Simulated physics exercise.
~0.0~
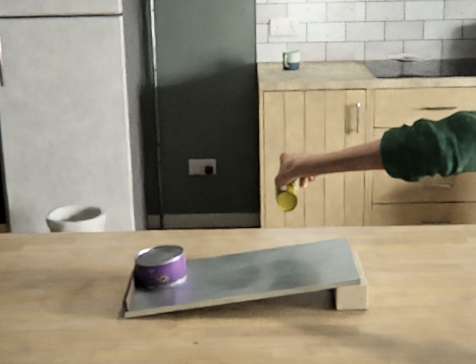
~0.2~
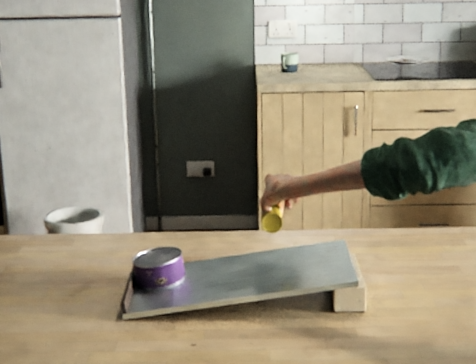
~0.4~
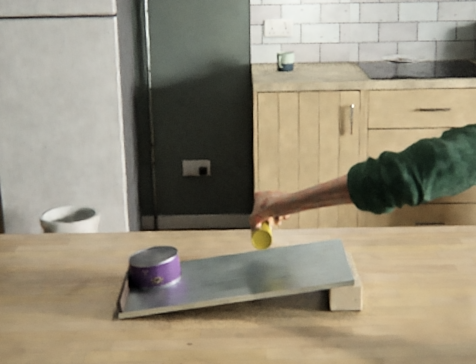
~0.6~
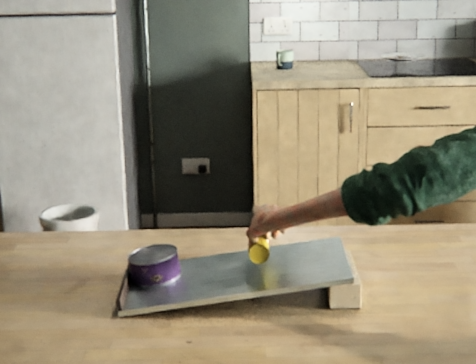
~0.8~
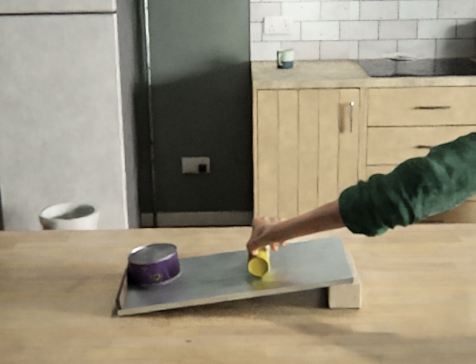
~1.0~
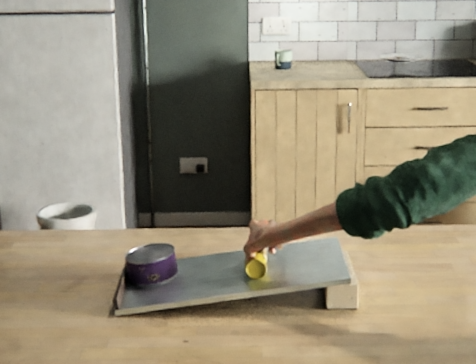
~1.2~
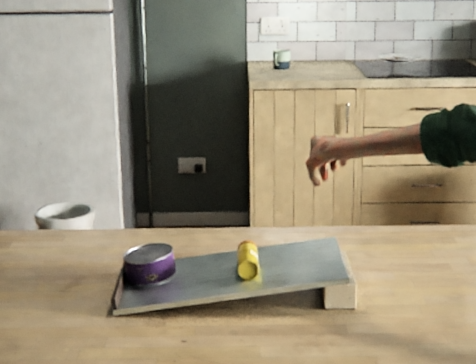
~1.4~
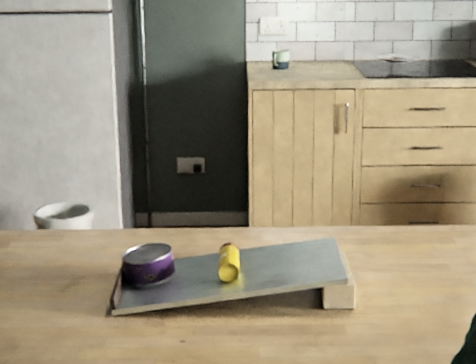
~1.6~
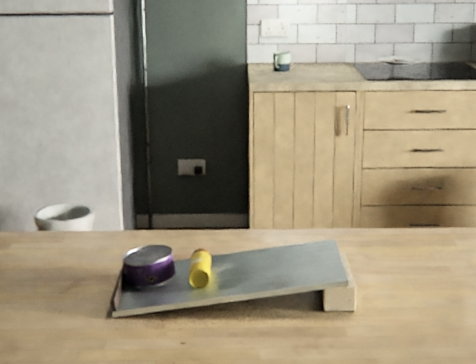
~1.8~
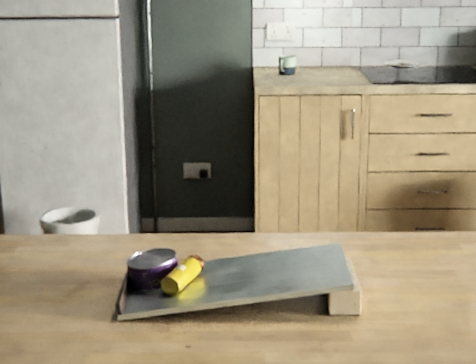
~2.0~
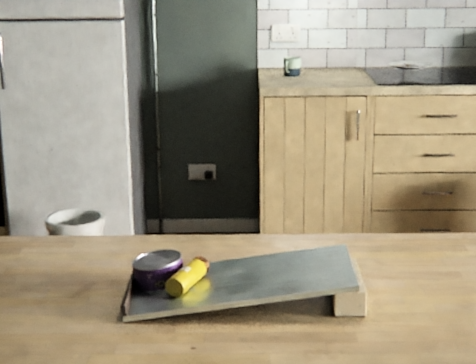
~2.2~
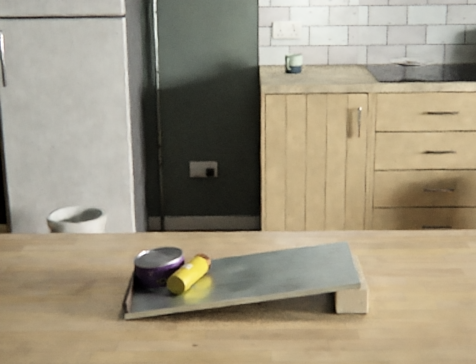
A hand in a green sleeve lowered a yellow shaker on its side onto a sloping board and let go, then drew away as the shaker rolled left downhill until it came to rest at an angle against the purple tub, which stayed put.
